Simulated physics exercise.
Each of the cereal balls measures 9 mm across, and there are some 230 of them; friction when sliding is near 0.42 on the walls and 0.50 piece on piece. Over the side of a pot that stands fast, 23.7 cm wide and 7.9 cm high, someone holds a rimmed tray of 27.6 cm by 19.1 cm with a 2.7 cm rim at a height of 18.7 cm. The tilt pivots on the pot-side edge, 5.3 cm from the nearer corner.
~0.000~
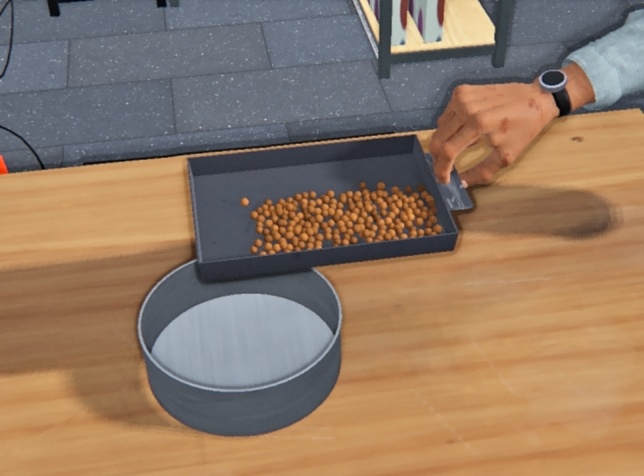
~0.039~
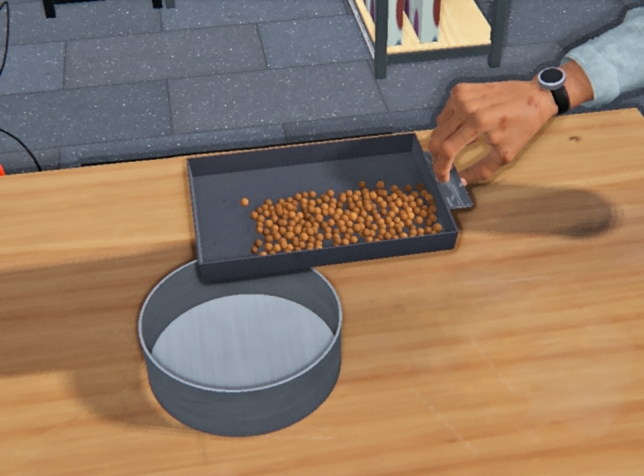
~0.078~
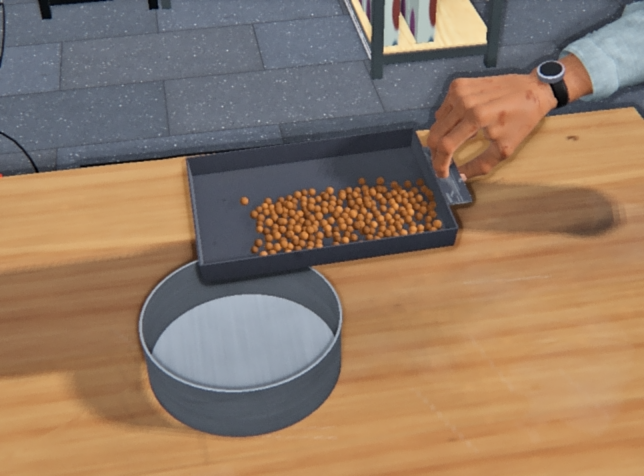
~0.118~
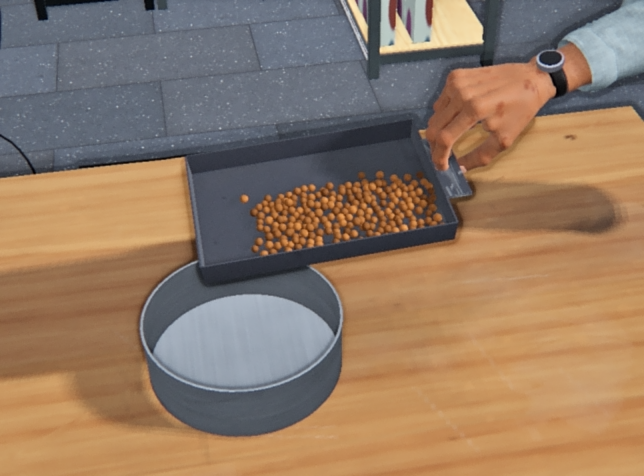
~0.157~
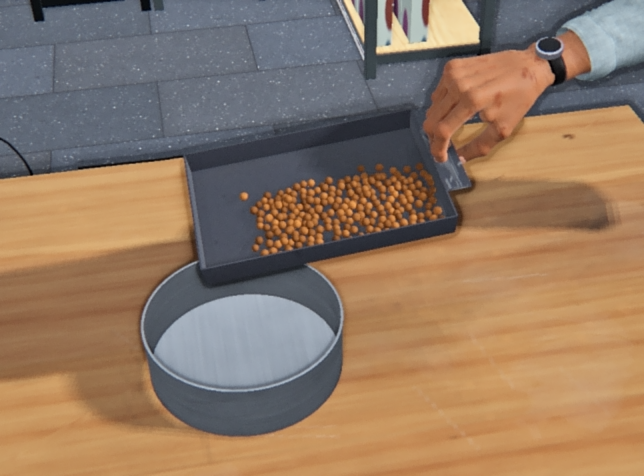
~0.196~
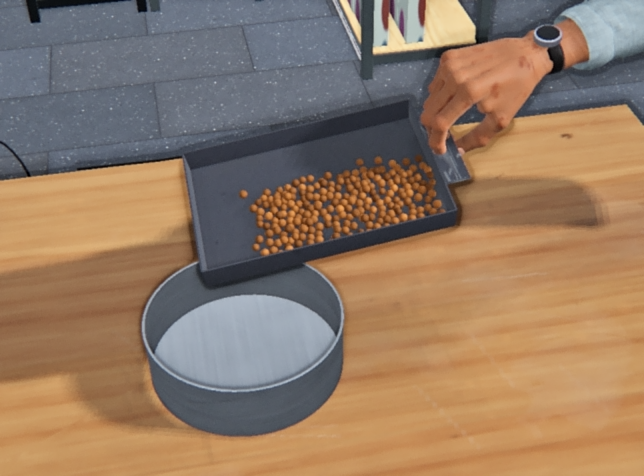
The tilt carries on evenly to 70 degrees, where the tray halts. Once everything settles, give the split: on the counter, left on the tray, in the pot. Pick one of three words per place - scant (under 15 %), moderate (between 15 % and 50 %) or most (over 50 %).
My call is counter: Scant, left on the tray: Most, pot: Scant.
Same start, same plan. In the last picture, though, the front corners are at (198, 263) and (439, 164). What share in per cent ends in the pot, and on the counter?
The pot gets 5 and the counter 40.
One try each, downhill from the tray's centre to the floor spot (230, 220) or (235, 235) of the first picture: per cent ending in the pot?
Roughly 5 per cent on the first try and 0 per cent on the second.
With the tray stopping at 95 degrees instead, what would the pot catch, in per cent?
It would be near 65 per cent.
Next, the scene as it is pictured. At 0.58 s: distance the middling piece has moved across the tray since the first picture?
I'd say close to 5 centimetres.
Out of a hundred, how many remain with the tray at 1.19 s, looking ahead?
I'd put it at roughly 100 per cent.
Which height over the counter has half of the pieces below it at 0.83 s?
Roughly 24 centimetres, give or take.
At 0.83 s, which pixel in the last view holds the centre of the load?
Near pixel (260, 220).
After 0.58 s, tilt 39 degrees; the tray holds 100 %, the pot 0 %.
After 0.83 s, tilt 58 degrees; the tray holds 100 %, the pot 0 %.
Then, at 1.19 s, tilt 70 degrees; the tray holds 100 %, the pot 0 %.
By 1.6 s all is still; counter 0 %, tray 100 %, pot 0 %.
